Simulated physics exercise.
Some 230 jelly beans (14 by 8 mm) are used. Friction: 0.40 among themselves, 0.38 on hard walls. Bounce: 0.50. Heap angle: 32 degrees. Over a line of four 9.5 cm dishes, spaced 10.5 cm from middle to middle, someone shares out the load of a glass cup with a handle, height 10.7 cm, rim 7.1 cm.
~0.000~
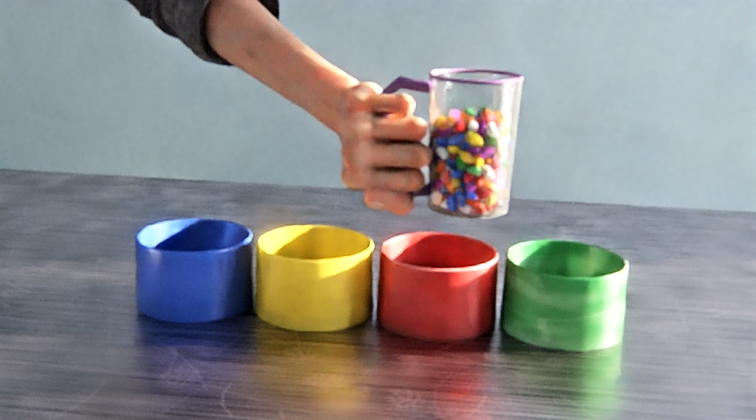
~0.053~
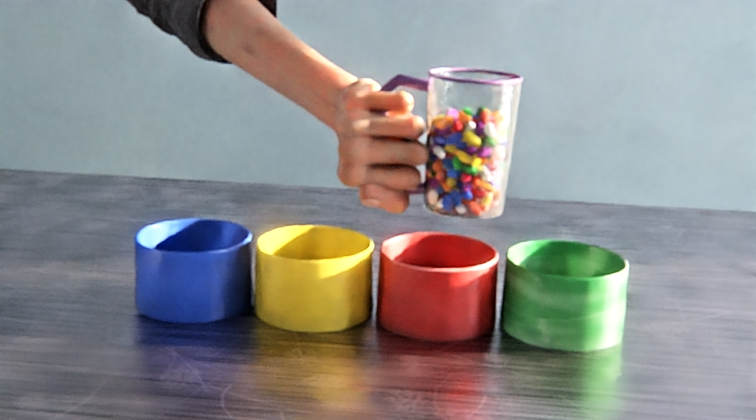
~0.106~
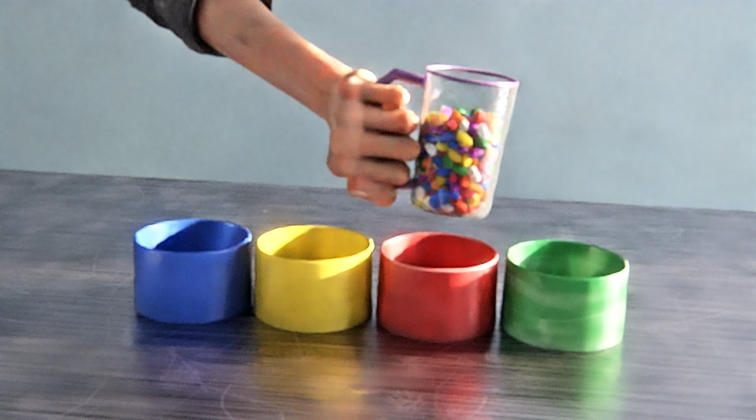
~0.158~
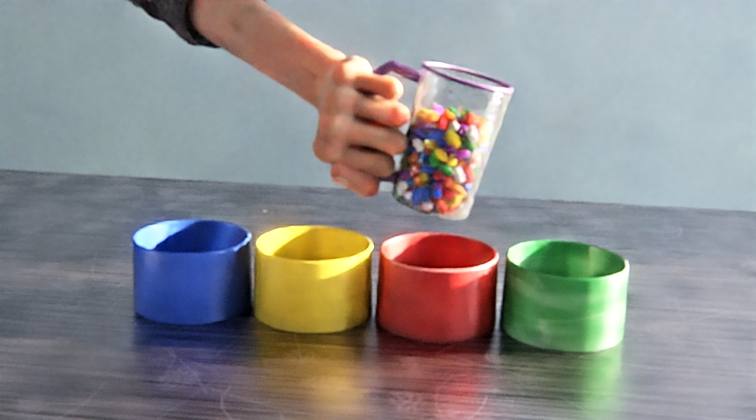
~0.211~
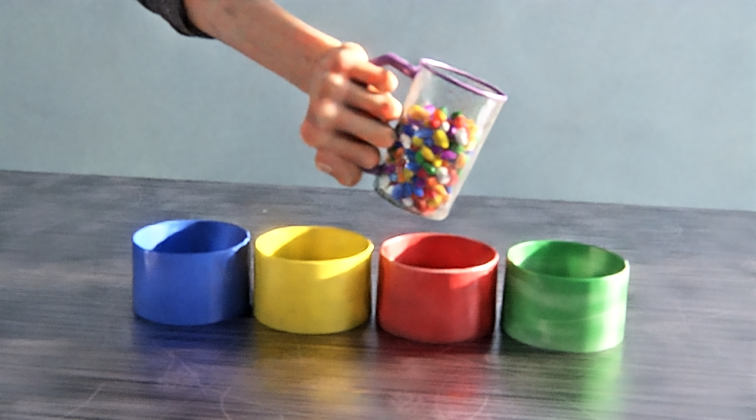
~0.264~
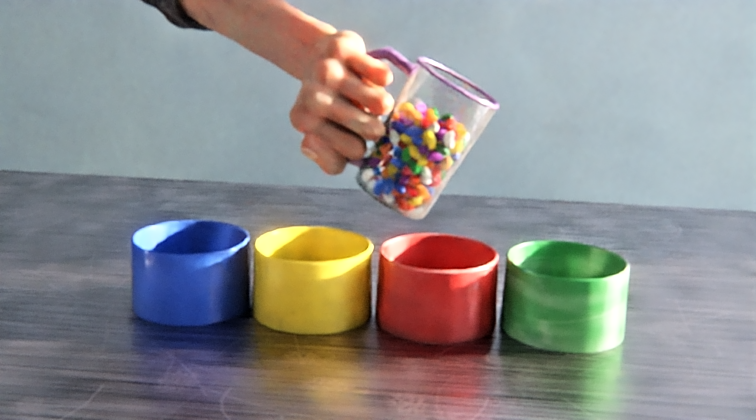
On a dark tabletop, a hand moves a clear cup of colourful pieces left above four coloured dishes, tilting it toward the right.
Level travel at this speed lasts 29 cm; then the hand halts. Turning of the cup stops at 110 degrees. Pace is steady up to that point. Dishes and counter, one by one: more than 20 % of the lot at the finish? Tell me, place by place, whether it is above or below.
Red: Below the mark; blue: Above the mark; green: Below the mark; yellow: Above the mark; counter: Below the mark.
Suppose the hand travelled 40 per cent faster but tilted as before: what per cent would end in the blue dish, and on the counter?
Blue 90, counter 10.
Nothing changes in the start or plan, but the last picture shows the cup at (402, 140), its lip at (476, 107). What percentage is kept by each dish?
Per cent kept: Red 0, blue 80, green 0, yellow 10.
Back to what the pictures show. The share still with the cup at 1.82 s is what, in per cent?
10 %.
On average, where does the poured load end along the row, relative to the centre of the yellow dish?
4 cm to the left.
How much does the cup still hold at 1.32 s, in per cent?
About 35 percent of the load.
After 0.90 s, tilt 110 degrees; cup holds 95 %, yellow 5 %.
After 1.32 s, tilt 110 degrees; cup holds 35 %, yellow 60 %.
After 1.82 s, tilt 110 degrees; cup holds 10 %, blue 25 %, yellow 60 %.
At rest (2.6 s), red 0 %, blue 35 %, green 0 %, yellow 60 %, counter 5 %.
